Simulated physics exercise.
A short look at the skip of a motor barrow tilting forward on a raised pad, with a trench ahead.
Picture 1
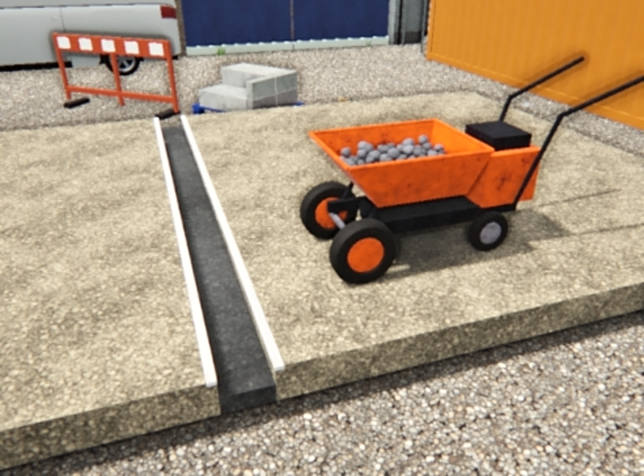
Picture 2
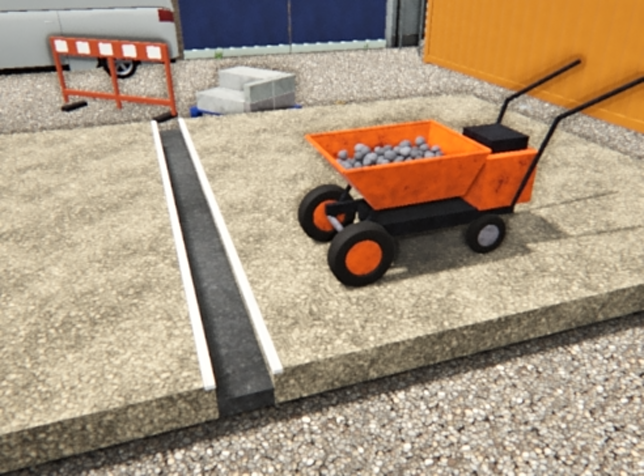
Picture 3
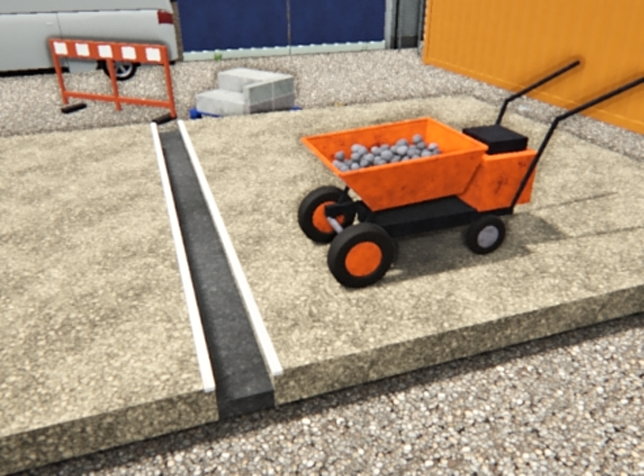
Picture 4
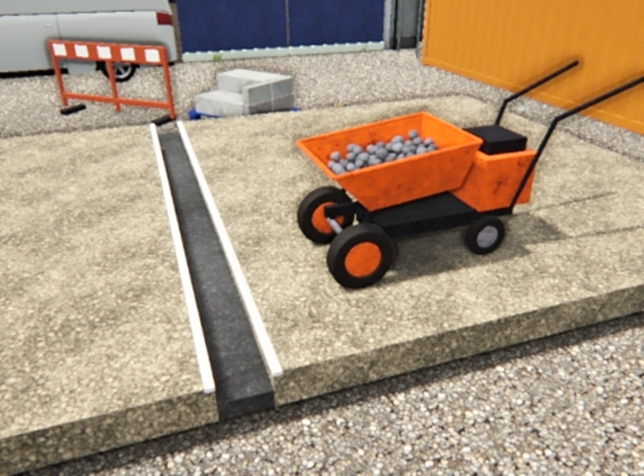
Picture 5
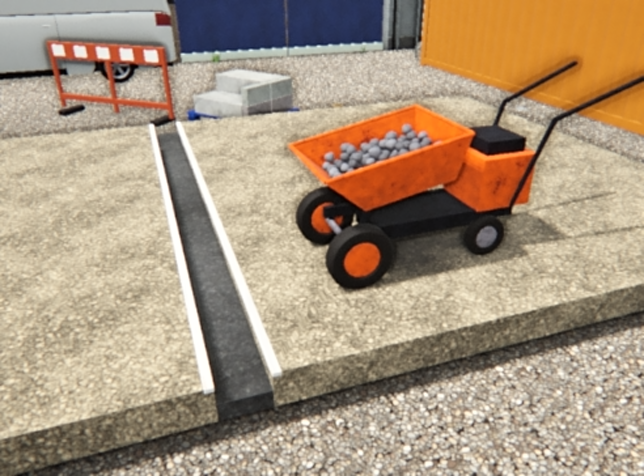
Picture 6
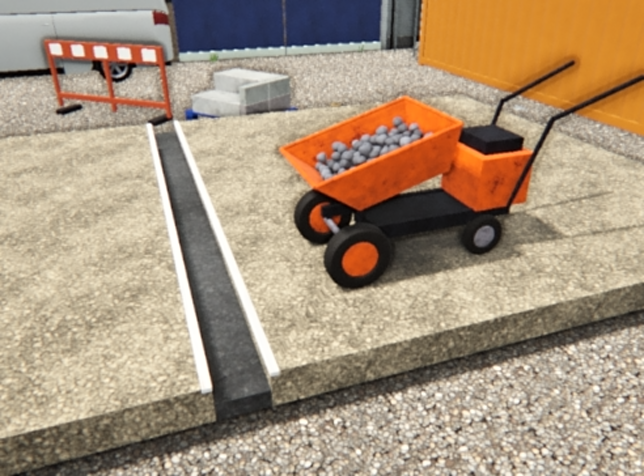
An orange motor barrow with black tyres and long black handles stands on the right of a raised, gravelly pad, seen from above and to one side. Grey round cobbles sit in its skip, a dark, white-edged trench crosses the pad to the left, and a barrier, pale blocks and an orange container stand behind. The skip starts level and tilts steadily forward to the left while the wheels stay put and the view shifts very slightly.
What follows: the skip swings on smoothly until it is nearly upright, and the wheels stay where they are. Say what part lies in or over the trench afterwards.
Between the edges lies more than half of the load.
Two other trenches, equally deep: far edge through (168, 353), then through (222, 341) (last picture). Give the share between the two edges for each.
Roughly 90 per cent, and 50 per cent.
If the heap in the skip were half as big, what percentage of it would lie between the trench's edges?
It comes to 90 per cent or so.
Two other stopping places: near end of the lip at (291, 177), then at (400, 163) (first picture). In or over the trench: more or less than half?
The first try: Not half. The second: Less than half.
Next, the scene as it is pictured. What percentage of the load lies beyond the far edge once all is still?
Near 5 %.
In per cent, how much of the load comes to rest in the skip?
Near 0 %.
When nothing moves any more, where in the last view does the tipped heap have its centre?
Near (218, 285).
Soon, skip tipped steeply; all in the skip.
A while on, skip tipped steeply; most in the skip; a small part short of the trench; a small part in or heaped over the trench; a small part falling.
Towards the end, skip tipped right over; a small part in the skip; about a quarter short of the trench; about two thirds in or heaped over the trench; a small part beyond it.
Finally, skip tipped right over; about a quarter short of the trench; most in or heaped over the trench; a small part beyond it.
